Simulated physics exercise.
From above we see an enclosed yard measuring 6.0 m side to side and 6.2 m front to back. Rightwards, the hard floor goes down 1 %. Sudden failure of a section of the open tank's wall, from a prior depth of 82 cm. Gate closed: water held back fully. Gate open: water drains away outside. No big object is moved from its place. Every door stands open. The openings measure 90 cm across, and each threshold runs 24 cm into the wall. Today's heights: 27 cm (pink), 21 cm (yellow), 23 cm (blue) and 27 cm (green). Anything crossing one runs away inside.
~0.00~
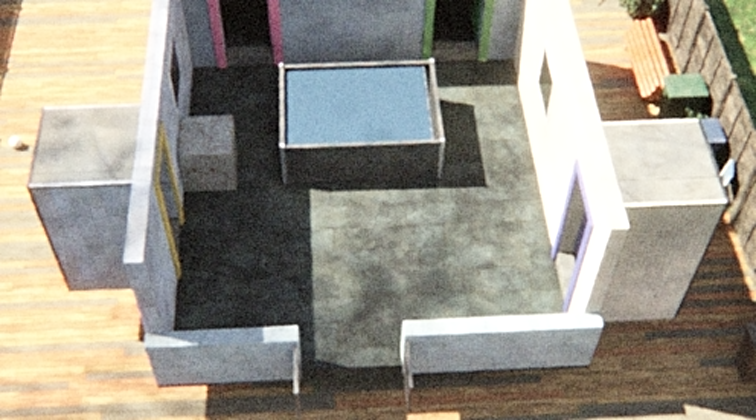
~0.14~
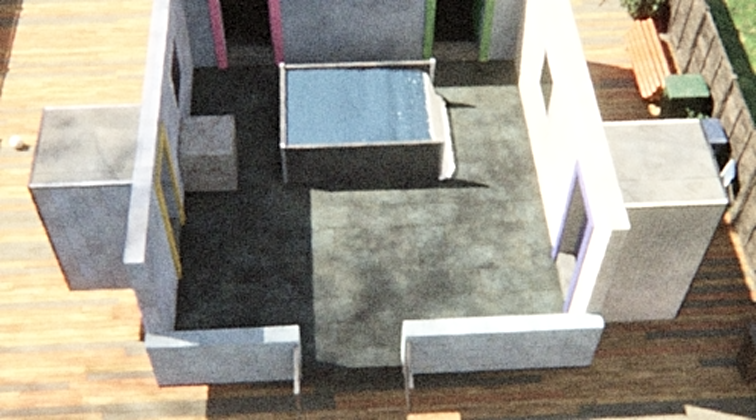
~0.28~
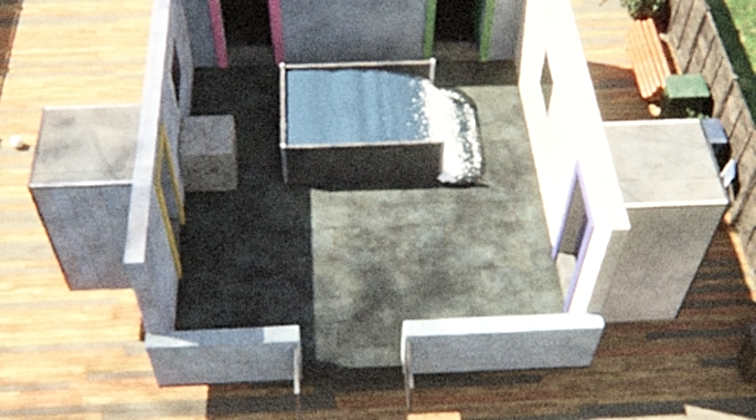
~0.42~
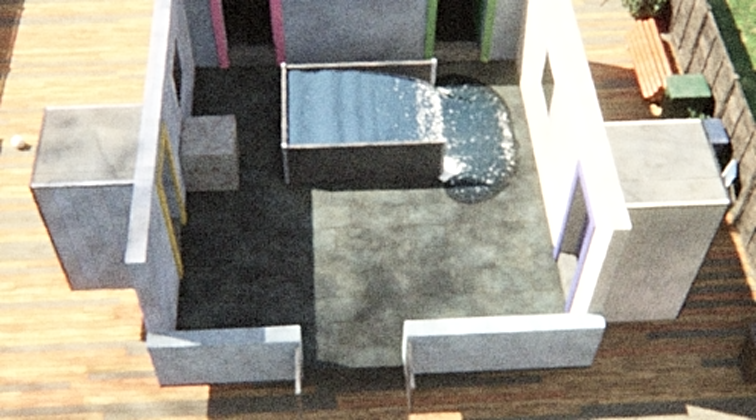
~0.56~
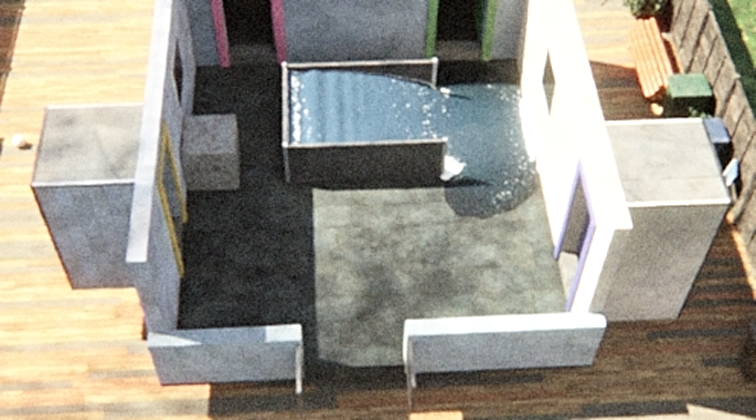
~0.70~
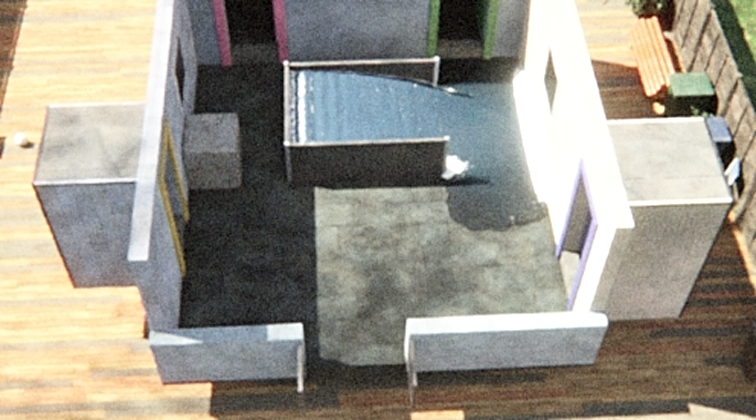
Water pouring from the open right end of a raised tank, spreading across the grey floor of a walled yard to the right-hand wall.
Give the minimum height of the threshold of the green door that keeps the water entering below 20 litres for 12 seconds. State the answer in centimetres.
Minimum height: About 31 cm.
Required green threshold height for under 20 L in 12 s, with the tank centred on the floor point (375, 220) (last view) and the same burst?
Then roughly 28 cm.
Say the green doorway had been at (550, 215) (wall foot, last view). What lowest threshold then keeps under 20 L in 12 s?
It needs about 21 cm.
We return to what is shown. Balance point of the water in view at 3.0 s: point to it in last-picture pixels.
(449, 157) or so.
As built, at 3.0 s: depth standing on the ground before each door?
Centimetres: Pink = 5, yellow = 0, blue = 12, green = 33.
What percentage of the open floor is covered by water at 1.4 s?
Approximately 20 %.
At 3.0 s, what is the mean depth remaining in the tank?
It averages close to 19 centimetres.
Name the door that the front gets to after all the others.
Last in order comes the yellow door.
After 1.4 s water covers 20 % of the floor, deepest (68 cm) near (517, 60); 14 cm at the green door, 0 litres in over its 27 cm threshold.
After 3.0 s water covers 55 % of the floor, deepest (42 cm) near (517, 60); 33 cm at the green door, 25 litres in over its 27 cm threshold.
After 12.0 s water covers 100 % of the floor, deepest (20 cm) near (475, 95); 12 cm at the green door, 38 litres in over its 27 cm threshold.
At the green door as built, the water arrived by 0.7 s and peaked near 35 cm at 2.6 s.
With a threshold of 28.5 cm, 31 litres would have come in within the 12 s; with 33.5 cm, 12 litres. So under 20 litres takes about 31 cm.
